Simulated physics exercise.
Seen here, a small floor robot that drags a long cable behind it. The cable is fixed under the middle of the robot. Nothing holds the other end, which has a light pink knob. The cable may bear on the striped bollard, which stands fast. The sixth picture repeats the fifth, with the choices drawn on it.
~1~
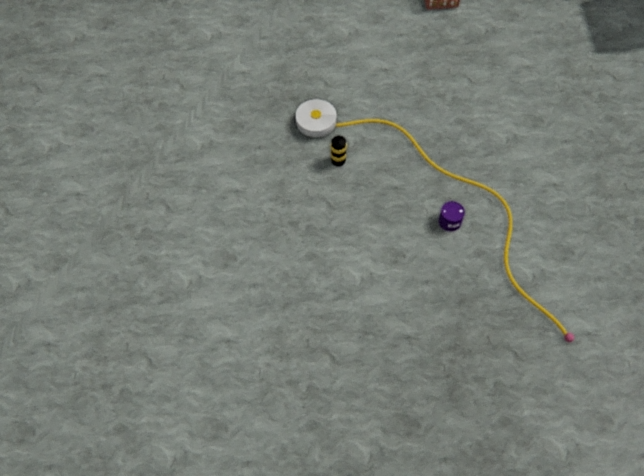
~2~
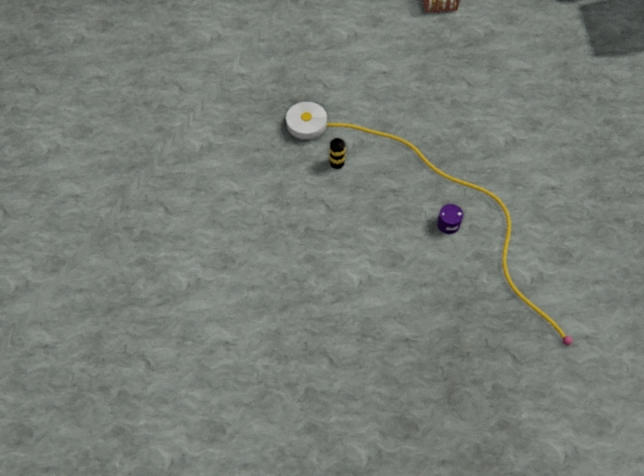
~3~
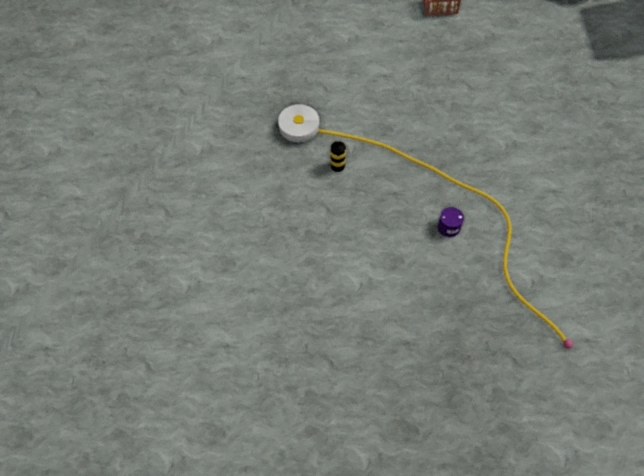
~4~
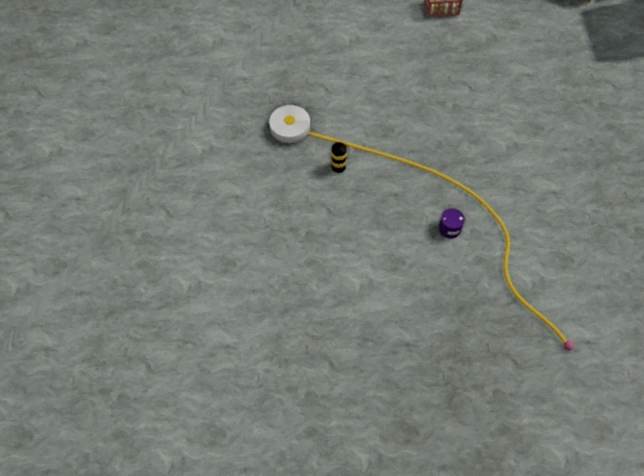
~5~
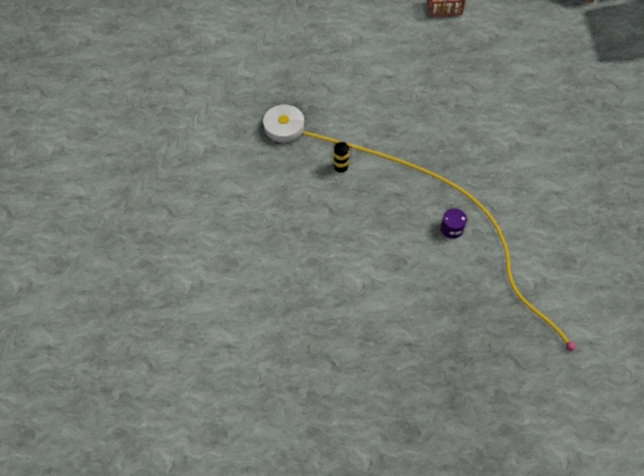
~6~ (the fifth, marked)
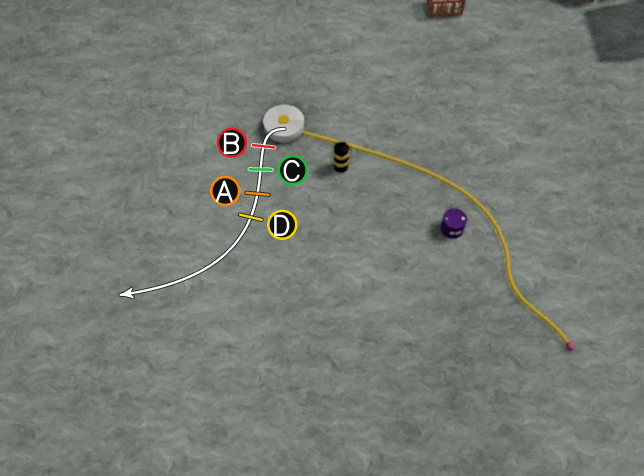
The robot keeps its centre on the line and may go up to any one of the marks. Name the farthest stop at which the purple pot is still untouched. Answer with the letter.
It should halt at A.
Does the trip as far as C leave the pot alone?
For that mark, yes.
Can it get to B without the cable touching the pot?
For that mark, yes.
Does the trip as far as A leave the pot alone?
Yes.
On the marked copy, A at (257, 194); B at (264, 146); C at (261, 170); D at (251, 217); the route from (284, 129) via (244, 232) to (120, 295).
With A. Early on, robot (263, 140), middle of the cable (443, 194), free end (569, 344).
Further on, robot (260, 167), middle of the cable (443, 194), free end (569, 344).
At the end, robot (257, 190), middle of the cable (434, 196), free end (568, 342); only the bollard has been touched, if anything.
As for the rest, B is safe but short; C is safe but short; D brings the cable against the pot.
